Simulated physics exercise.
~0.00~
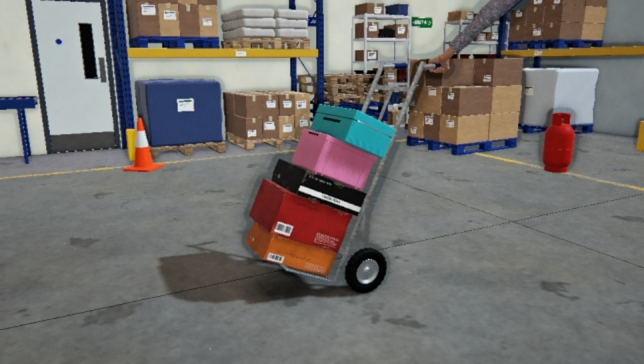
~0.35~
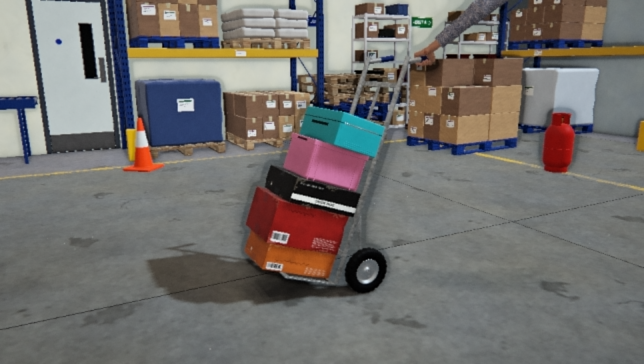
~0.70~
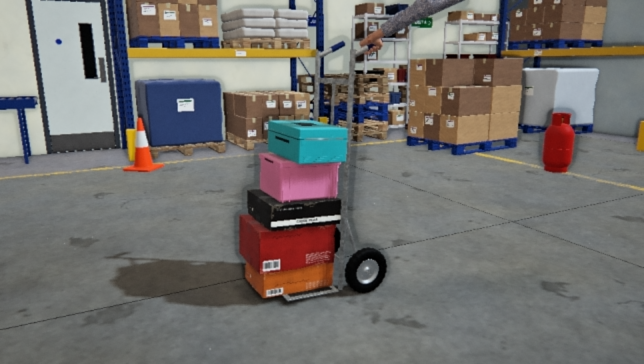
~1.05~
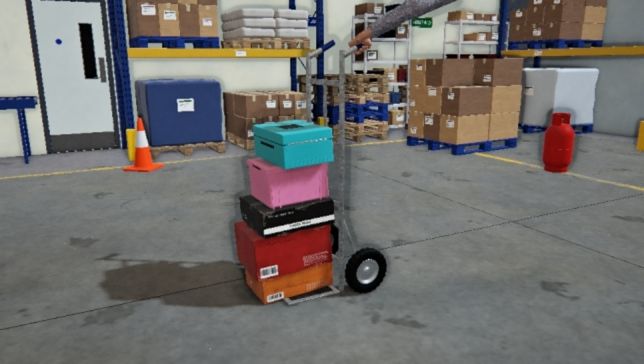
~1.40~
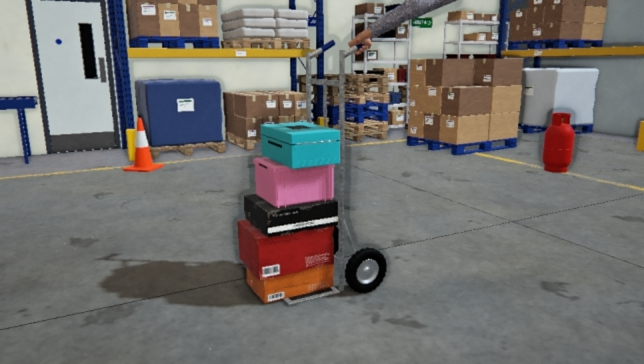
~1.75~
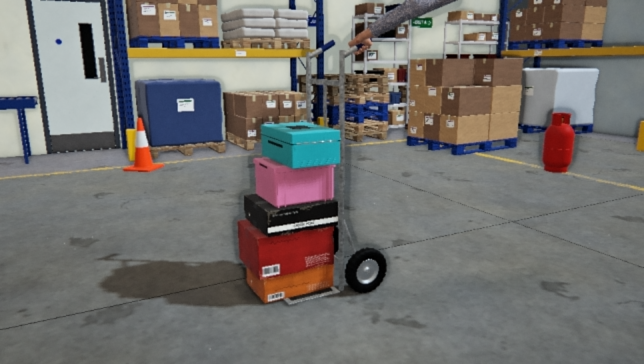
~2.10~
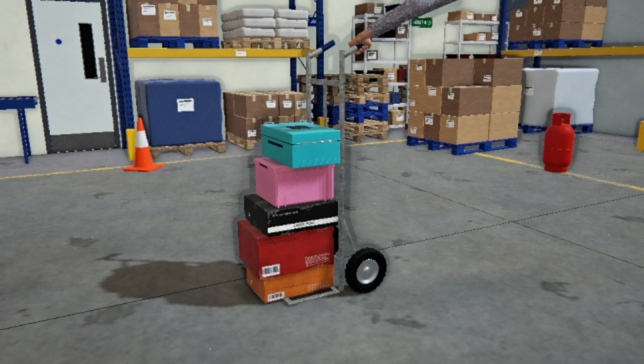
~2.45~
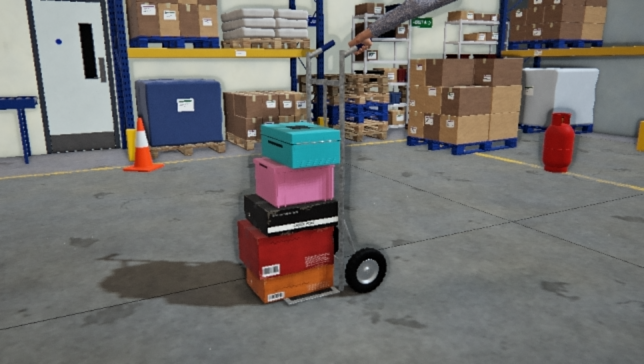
In a warehouse, a hand swings a tilted hand truck upright, its five stacked boxes shifting slightly, then settling still in place.
